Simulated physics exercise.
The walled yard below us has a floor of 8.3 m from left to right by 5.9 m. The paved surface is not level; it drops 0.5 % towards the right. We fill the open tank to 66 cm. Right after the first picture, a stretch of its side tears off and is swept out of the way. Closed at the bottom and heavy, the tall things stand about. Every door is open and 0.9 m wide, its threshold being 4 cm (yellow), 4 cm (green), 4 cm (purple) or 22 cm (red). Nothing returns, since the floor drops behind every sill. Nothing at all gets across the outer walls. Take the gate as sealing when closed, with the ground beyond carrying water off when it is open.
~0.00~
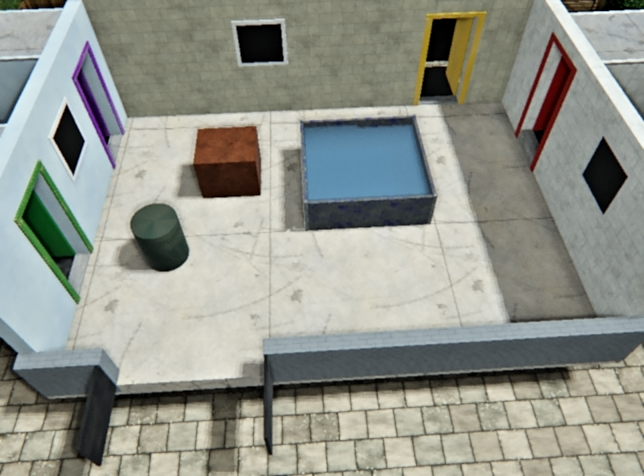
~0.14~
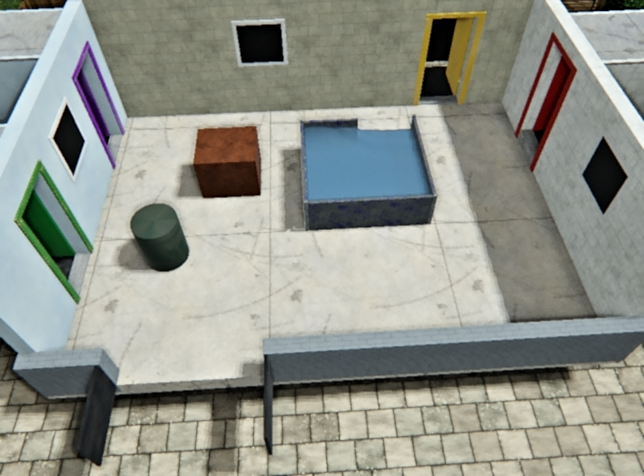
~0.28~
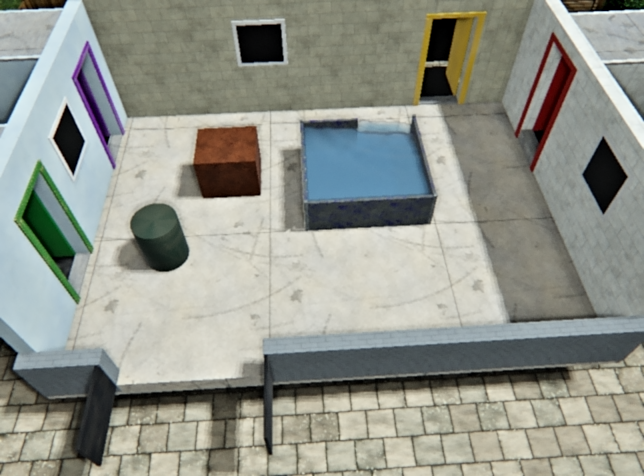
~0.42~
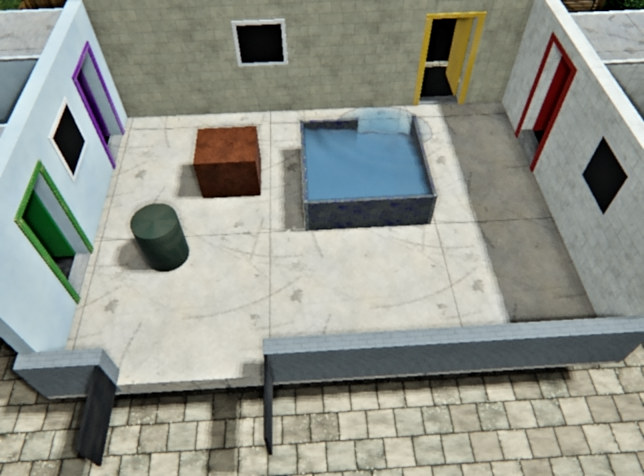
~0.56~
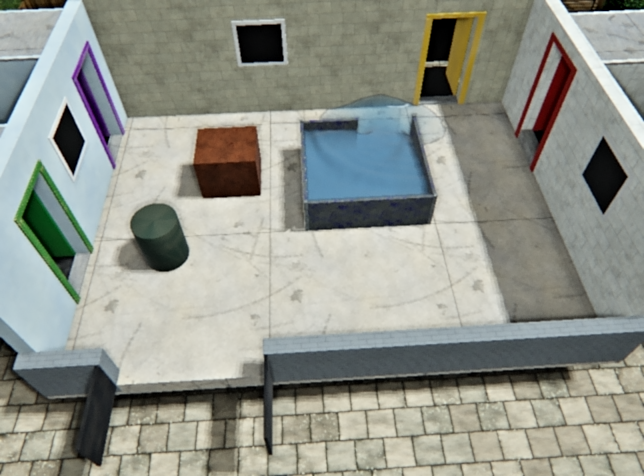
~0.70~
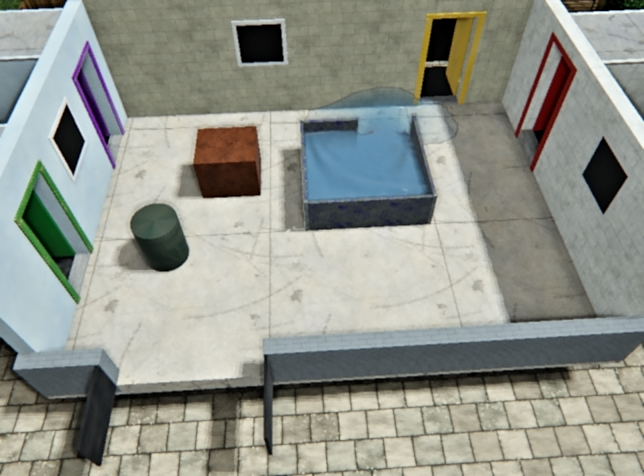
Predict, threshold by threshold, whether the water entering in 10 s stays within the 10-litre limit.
One by one: Yellow door: More than stated, green door: Less than stated, purple door: More than stated, red door: Less than stated.
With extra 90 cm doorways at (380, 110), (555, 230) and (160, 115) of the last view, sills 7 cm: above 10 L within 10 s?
Well, the first is on the high side, the second is on the low side, and the third is on the low side.
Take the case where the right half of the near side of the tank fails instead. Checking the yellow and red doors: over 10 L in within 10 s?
So yellow ends up past the limit and red ends up short of it.
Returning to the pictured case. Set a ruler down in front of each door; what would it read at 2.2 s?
Centimetres: Yellow 17 / green 0 / purple 0 / red 7.
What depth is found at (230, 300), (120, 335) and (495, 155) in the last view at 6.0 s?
First 0 cm, then 1 cm, then 8 cm.
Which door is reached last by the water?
Looks like the green door.
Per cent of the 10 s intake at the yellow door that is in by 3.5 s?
Some 60 in a hundred.
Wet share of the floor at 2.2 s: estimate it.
Roughly 20 % of the floor.
After 1.4 s water covers 10 % of the floor and is deepest (48 cm) near (382, 110); yellow door 19 cm at the sill, 20 L in, green door not reached, purple door not reached, red door not reached.
After 2.2 s water covers 20 % of the floor and is deepest (41 cm) near (374, 111); yellow door 17 cm at the sill, 85 L in, green door not reached, purple door not reached, red door 7 cm at the sill, 0 L in.
After 3.5 s water covers 45 % of the floor and is deepest (28 cm) near (374, 111); yellow door 12 cm at the sill, 151 L in, green door not reached, purple door 14 cm at the sill, 18 L in, red door 14 cm at the sill, 0 L in.
After 6.0 s water covers 70 % of the floor and is deepest (18 cm) near (503, 105); yellow door 8 cm at the sill, 216 L in, green door 2 cm at the sill, 0 L in, purple door 11 cm at the sill, 151 L in, red door 11 cm at the sill, 0 L in.
After 10.0 s water covers 95 % of the floor and is deepest (11 cm) near (495, 105); yellow door 6 cm at the sill, 250 L in, green door 3 cm at the sill, 0 L in, purple door 6 cm at the sill, 209 L in, red door 7 cm at the sill, 0 L in.
